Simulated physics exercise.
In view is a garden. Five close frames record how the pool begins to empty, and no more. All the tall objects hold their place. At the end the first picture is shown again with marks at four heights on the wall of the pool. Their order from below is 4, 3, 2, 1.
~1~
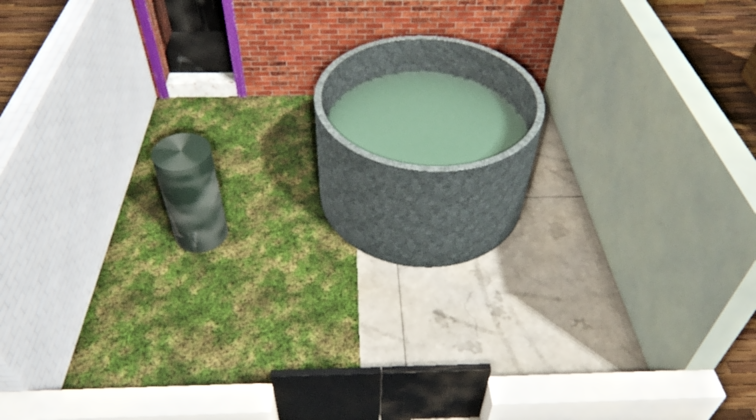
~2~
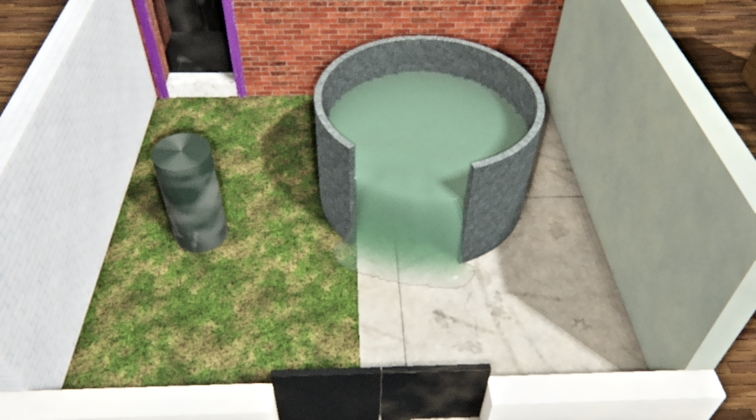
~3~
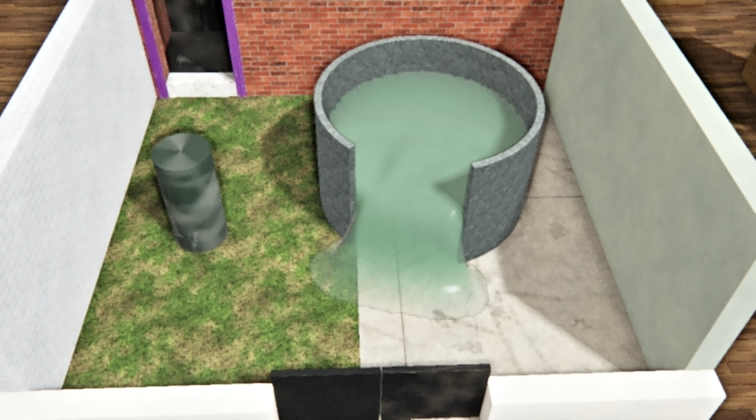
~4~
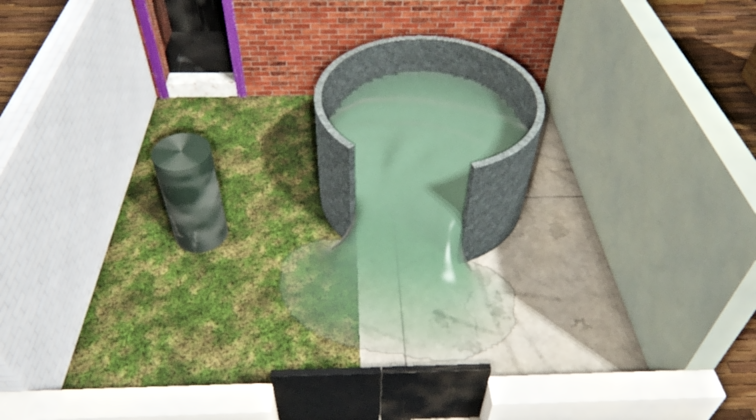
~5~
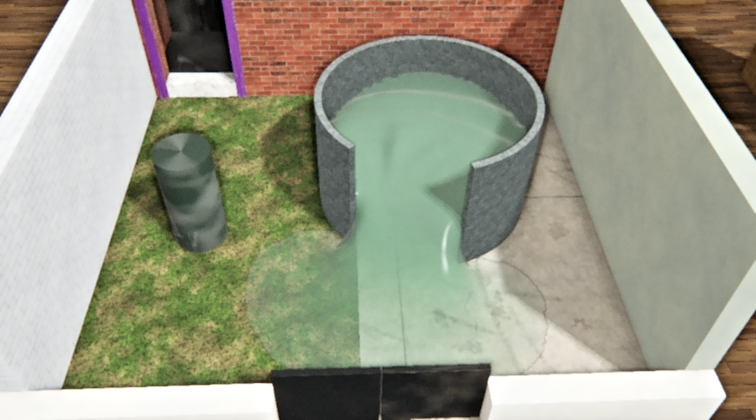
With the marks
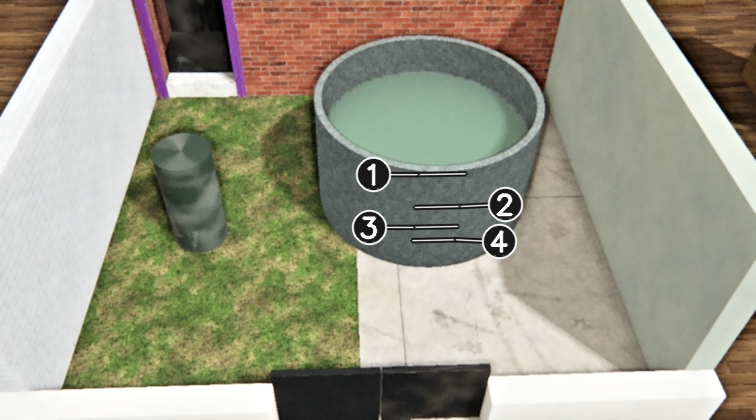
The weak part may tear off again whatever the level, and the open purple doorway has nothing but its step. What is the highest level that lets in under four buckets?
2.
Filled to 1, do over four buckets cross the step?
Yes, that goes wrong.
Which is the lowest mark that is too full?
1 it is.
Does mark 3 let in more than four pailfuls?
No, not at all.
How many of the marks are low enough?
Three of the four.
On the marked copy, 1 at (441, 174); 2 at (437, 206); 3 at (435, 226); 4 at (434, 240); from the bottom up 4, 3, 2, 1.
For mark 1, about 10 bucketfuls get in.
For mark 2, a splash gets over, under a bucket.
For mark 3, nothing gets over.
For mark 4, nothing gets over.
